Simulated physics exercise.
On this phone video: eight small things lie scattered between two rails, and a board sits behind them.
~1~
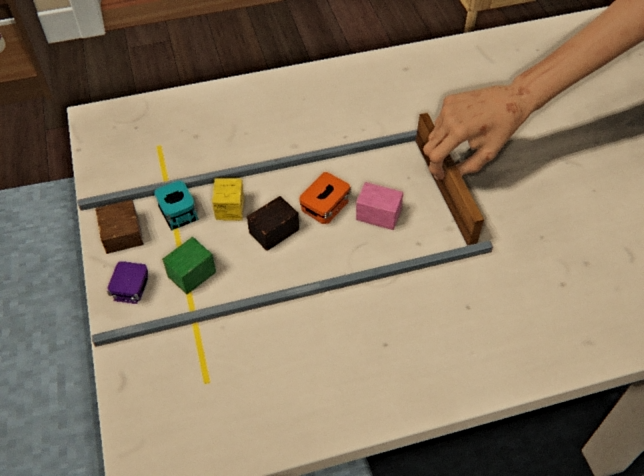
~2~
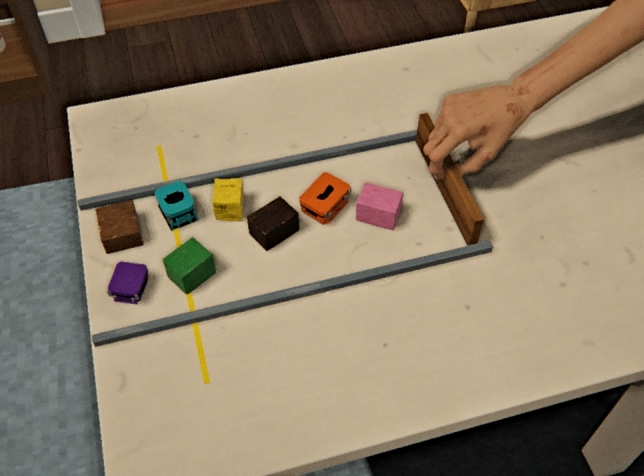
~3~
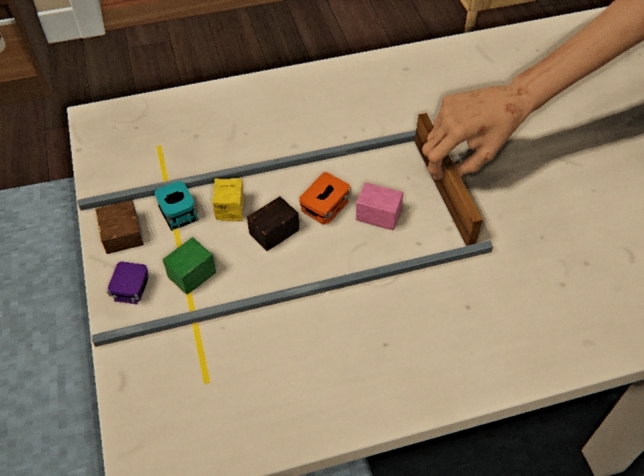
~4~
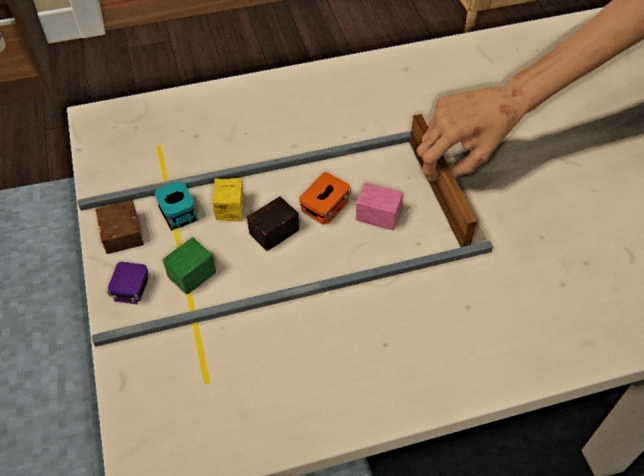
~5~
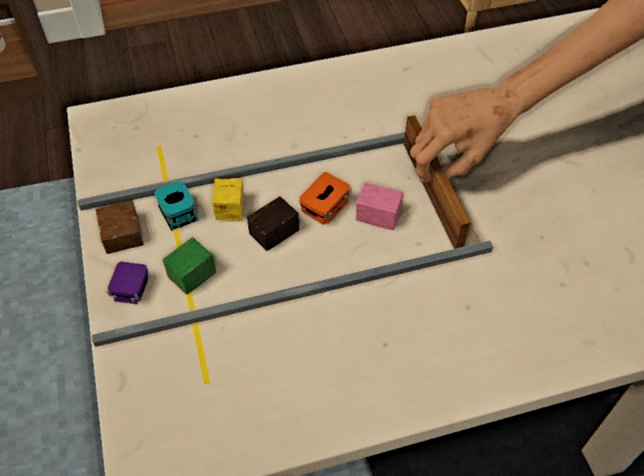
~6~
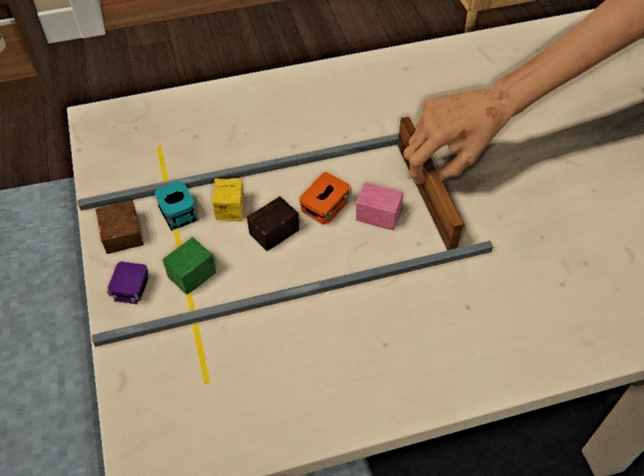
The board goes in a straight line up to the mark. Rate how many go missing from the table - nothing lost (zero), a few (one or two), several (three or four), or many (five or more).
A few, one or two.
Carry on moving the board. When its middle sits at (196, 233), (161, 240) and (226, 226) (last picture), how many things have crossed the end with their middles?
Going through the three positions, you'd get 1, 2 and 0.
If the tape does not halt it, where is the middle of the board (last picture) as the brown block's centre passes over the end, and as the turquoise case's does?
(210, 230) and then (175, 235), give or take.
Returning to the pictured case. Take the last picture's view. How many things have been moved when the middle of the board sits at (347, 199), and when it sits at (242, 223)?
First 2 and then 7.
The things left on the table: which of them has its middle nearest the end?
The turquoise case winds up nearest.
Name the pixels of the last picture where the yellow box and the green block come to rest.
In the last picture the yellow box sits at (112, 223) while the green block sits at (153, 291).
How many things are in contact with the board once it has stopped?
2 in contact.
Early on, none off yet; brown block at rest near (120, 227); purple case at rest near (130, 283); turquoise case at rest near (176, 206).
Finally, the number that fall off is one or two; lost, brown block.
